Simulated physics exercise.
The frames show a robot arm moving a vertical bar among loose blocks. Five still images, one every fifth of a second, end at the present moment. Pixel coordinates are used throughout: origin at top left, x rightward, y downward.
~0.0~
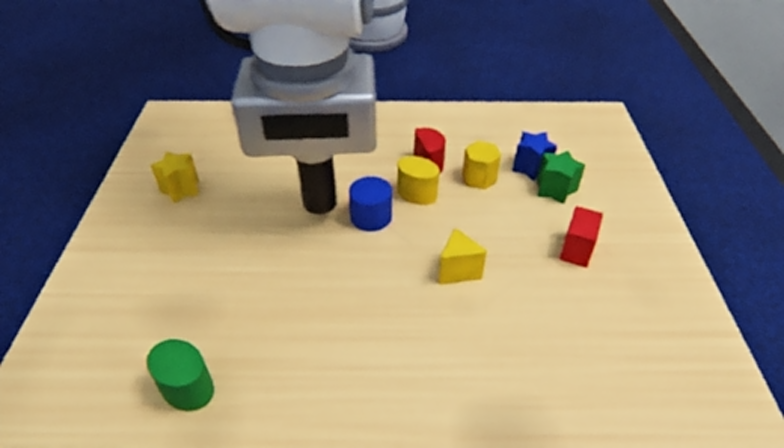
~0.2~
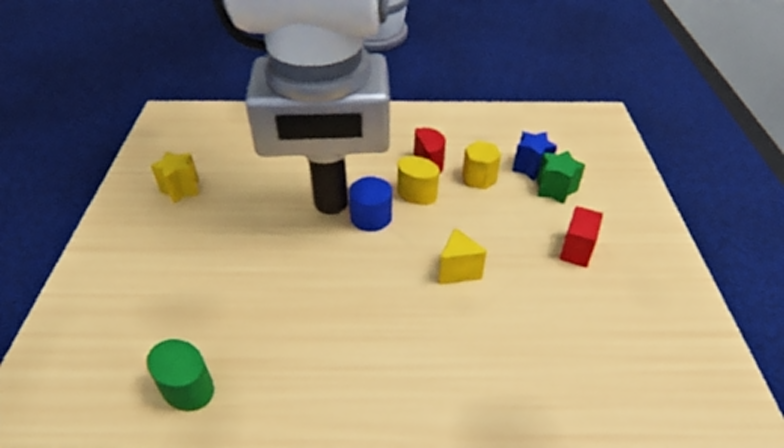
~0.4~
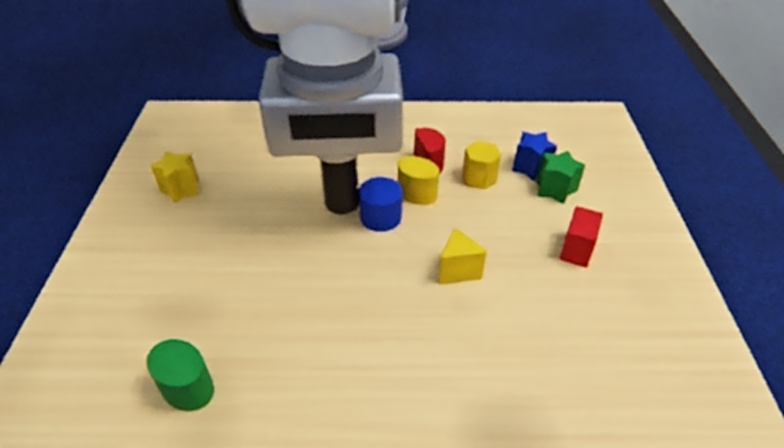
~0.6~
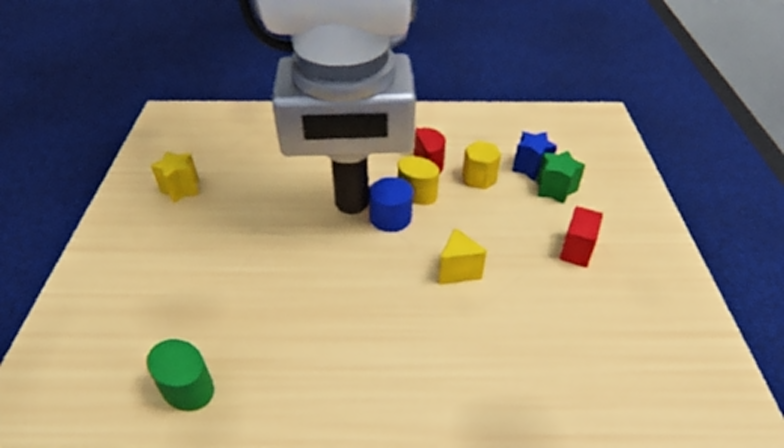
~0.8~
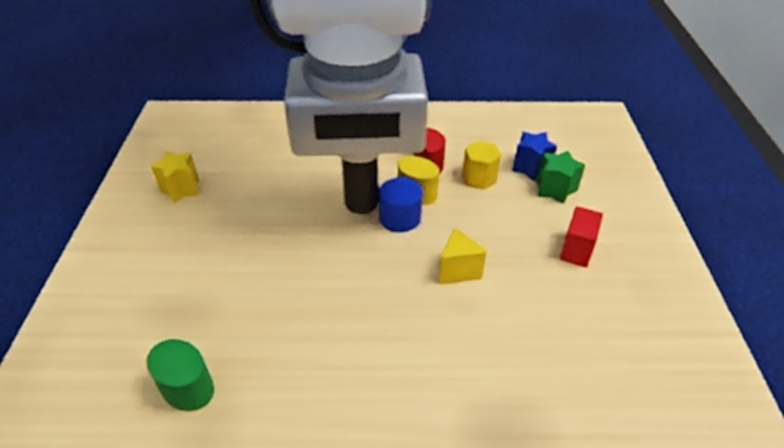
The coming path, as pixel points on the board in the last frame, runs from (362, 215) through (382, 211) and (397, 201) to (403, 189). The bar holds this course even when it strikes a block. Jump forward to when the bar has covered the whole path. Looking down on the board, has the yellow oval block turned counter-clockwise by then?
Answer: No.
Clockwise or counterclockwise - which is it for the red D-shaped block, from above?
Twists anticlockwise.
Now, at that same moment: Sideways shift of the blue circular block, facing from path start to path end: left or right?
It goes toward the right-hand side.
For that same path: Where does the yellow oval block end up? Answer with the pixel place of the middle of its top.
Final place: (435, 157).
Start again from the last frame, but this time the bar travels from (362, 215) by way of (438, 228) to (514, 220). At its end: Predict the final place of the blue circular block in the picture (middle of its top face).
Most likely (551, 180).
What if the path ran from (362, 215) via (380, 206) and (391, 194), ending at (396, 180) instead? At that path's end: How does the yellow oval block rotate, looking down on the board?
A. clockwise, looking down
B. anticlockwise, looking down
Choice A: Clockwise, looking down.
What follows on the original path. Halfway along, bar (391, 195); blue circular block (426, 191).
At the end, bar (403, 178); blue circular block (427, 191); yellow oval block (435, 157), turned 40° clockwise; red D-shaped block (436, 135), turned 30° anticlockwise; yellow hexagonal block still.
